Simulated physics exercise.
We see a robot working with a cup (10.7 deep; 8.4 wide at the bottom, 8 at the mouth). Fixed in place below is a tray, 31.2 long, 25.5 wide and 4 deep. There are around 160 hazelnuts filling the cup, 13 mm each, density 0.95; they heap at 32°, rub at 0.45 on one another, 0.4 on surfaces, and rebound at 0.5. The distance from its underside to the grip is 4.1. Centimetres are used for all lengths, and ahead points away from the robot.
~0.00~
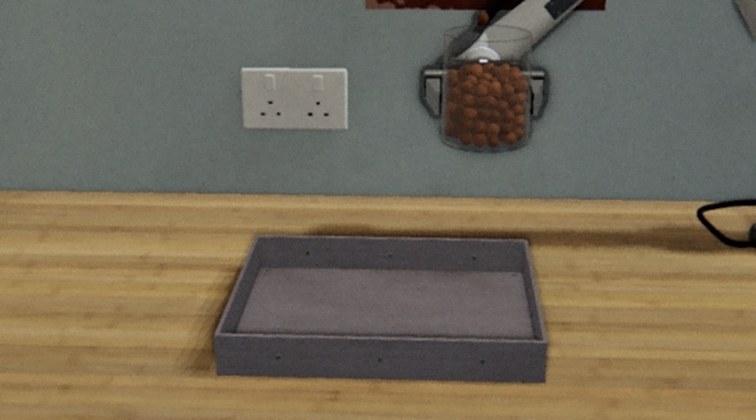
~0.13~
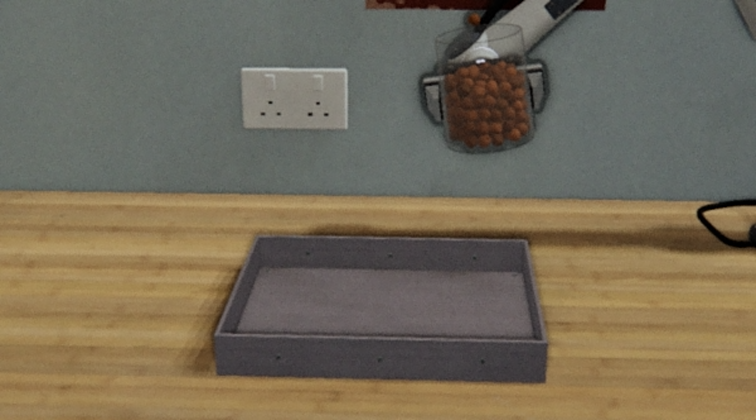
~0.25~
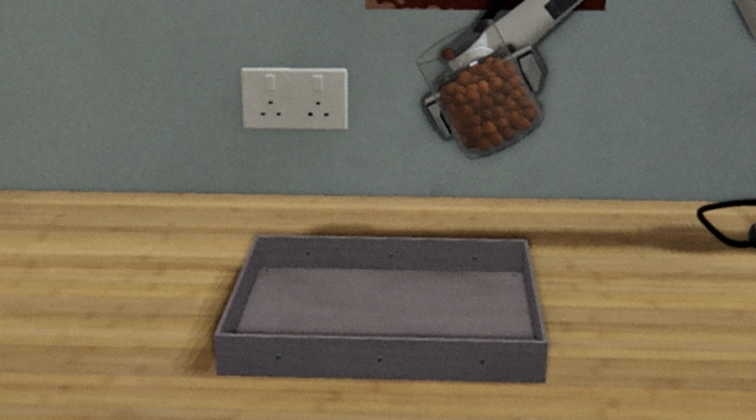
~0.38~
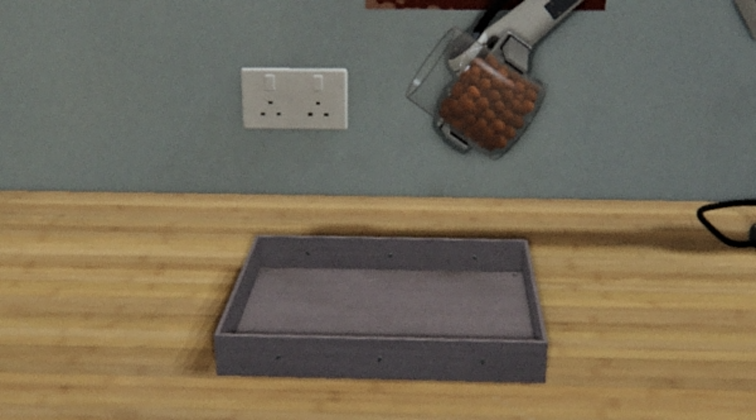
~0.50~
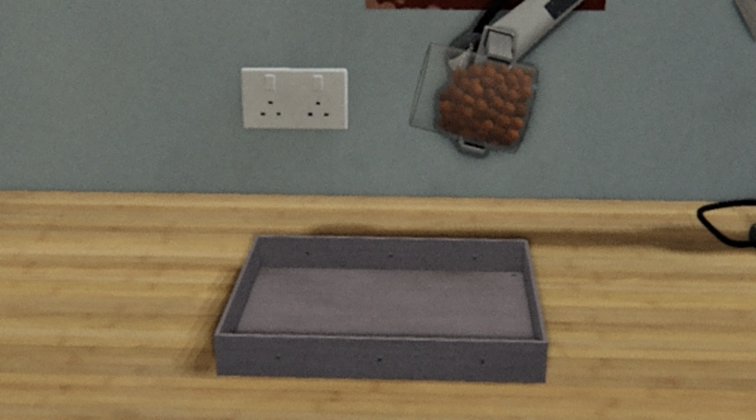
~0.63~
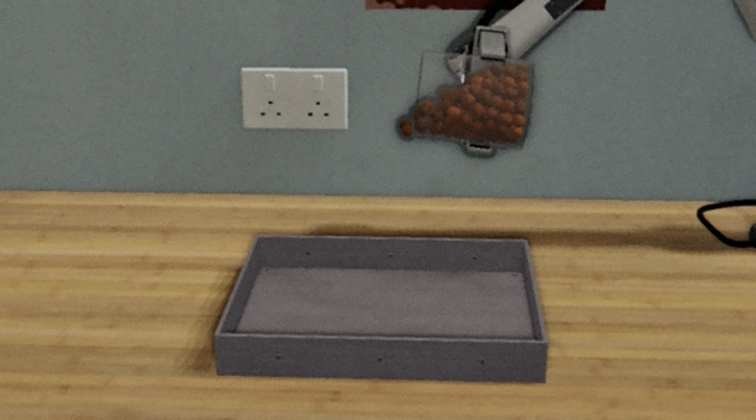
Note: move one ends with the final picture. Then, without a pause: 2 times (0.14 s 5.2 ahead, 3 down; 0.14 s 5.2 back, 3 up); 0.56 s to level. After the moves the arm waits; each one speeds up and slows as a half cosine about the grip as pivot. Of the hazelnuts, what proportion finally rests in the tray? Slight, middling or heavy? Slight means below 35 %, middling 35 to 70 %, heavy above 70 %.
Middling.
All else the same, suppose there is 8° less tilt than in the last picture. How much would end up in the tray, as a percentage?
Some 25 %.
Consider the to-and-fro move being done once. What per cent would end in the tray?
Near 25 per cent.
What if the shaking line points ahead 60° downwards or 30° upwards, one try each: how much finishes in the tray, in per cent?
15 and 80 %.
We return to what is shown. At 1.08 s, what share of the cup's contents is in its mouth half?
45 %.
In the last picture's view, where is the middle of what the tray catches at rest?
Middle point: About (323, 311).
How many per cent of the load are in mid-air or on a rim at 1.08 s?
About 2 per cent.
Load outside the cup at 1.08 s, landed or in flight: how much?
Near 25 in a hundred parts have gone so far.
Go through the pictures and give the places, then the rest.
The first picture shows cup middle at (486, 89), level; upper third of the load around (488, 84), from x 450 to 520, top at y 20; 164 in the cup.
The second picture shows cup middle at (485, 89), tilted 8° forward; upper third of the load around (491, 83), from x 450 to 525, top at y 20.
The third picture shows cup middle at (480, 90), tilted 29° forward; upper third of the load around (490, 83), from x 445 to 530, top at y 55.
The fourth picture shows cup middle at (476, 94), tilted 55° forward; upper third of the load around (490, 84), from x 445 to 530, top at y 60.
The fifth picture shows cup middle at (474, 98), tilted 76° forward; upper third of the load around (493, 85), from x 445 to 525, top at y 70.
The sixth picture shows cup middle at (474, 100), tilted 84° forward; upper third of the load around (497, 88), from x 405 to 525, top at y 70; 164 in the cup.
After 1.08 s, tilted 84° forward, highest piece 23 above the table; 123 in the cup, 37 in the tray, 4 in flight or on a rim.
After 1.53 s, tilted 29° forward, highest piece 29 above the table; 91 in the cup, 71 in the tray, 2 on the table or floor.
After 1.95 s, level, highest piece 26 above the table; 91 in the cup, 71 in the tray, 2 on the table or floor.
After 3.00 s, level, highest piece 26 above the table; 91 in the cup, 71 in the tray, 2 on the table or floor.
At rest, 91 in the cup, 71 in the tray, 2 on the table or floor. That is 43 % in the tray.
